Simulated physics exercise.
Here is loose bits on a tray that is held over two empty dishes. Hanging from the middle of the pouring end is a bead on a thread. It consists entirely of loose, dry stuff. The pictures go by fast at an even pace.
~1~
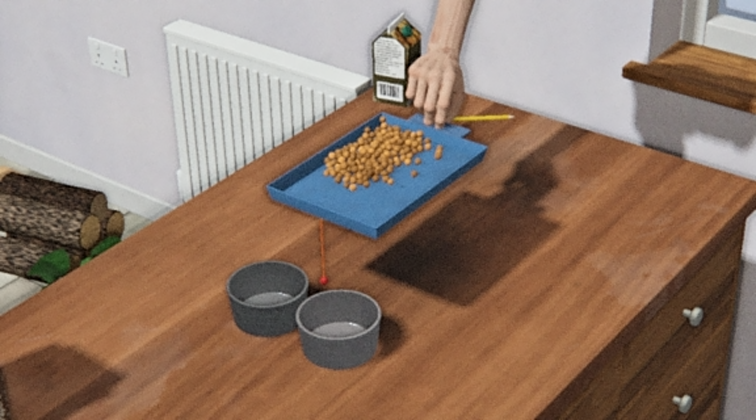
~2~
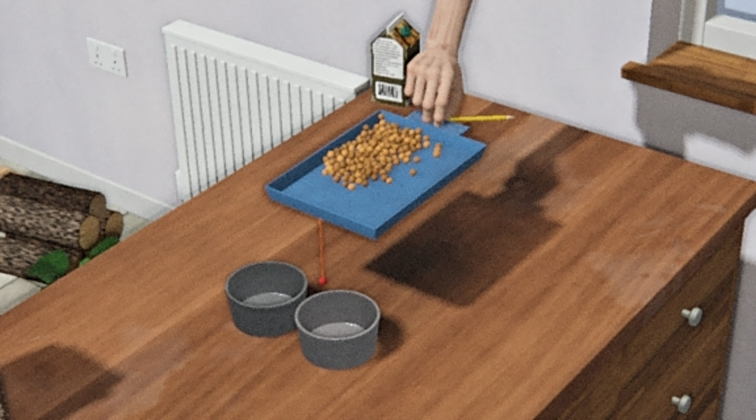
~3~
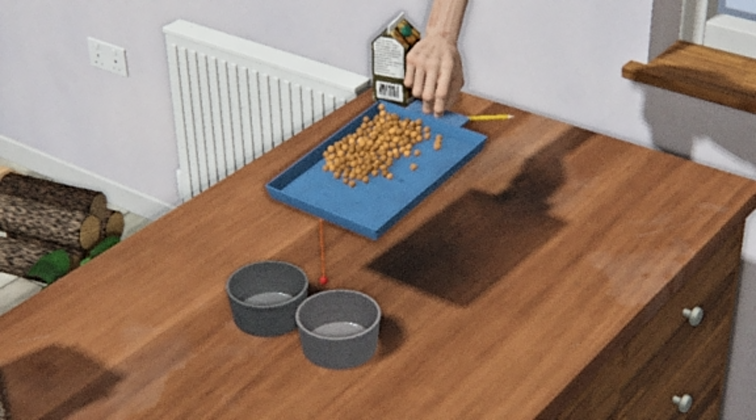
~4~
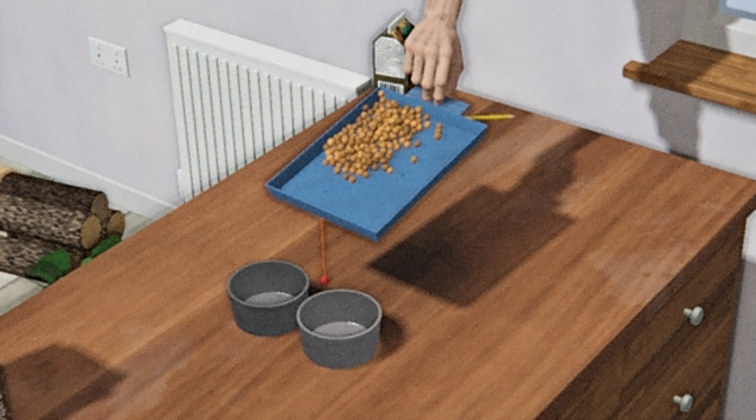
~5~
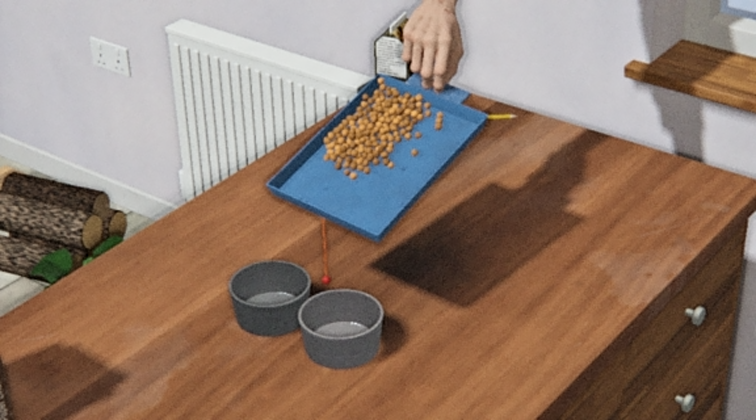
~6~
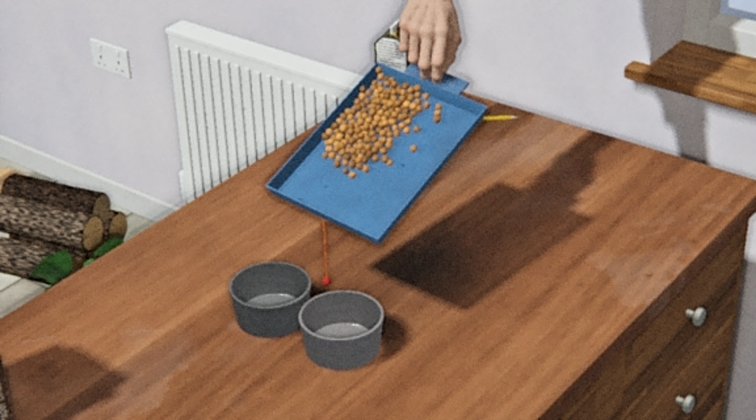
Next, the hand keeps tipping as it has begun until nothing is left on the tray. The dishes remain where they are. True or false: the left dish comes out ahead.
False.
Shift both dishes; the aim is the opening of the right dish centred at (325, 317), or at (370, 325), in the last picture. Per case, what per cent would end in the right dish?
Trial 1 around 60 percent, trial 2 around 60 percent.
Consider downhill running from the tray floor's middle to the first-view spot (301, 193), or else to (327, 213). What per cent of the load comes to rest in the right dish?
The first try would leave around 0 per cent there, the second around 30 per cent.
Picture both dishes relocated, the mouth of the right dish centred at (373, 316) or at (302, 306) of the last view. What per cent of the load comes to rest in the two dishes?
First 50 %, then 30 %.
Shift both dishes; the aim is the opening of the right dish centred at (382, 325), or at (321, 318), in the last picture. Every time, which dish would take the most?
The first time the right-side one comes out ahead, then the right-side one the second time.
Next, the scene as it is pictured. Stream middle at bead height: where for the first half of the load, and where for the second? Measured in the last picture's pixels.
(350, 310) for the early half, (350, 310) for the late half.
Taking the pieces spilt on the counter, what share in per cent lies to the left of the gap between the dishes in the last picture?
Around 40 percent of the pieces.
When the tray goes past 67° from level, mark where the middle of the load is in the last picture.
At about (346, 219).
Soon, tray tipped steeply; most on the tray; a stray few in the right dish; a stray few outside both; a small part in the air.
A while on, tray tipped past a quarter turn; about a quarter on the tray; about a quarter in the right dish; a stray few in the left dish; about a quarter outside both; about a quarter in the air.
Towards the end, tray tipped past a quarter turn; about two thirds in the right dish; a stray few in the left dish; about a third outside both.
Finally, tray tipped past a quarter turn; about two thirds in the right dish; a stray few in the left dish; about a third outside both.
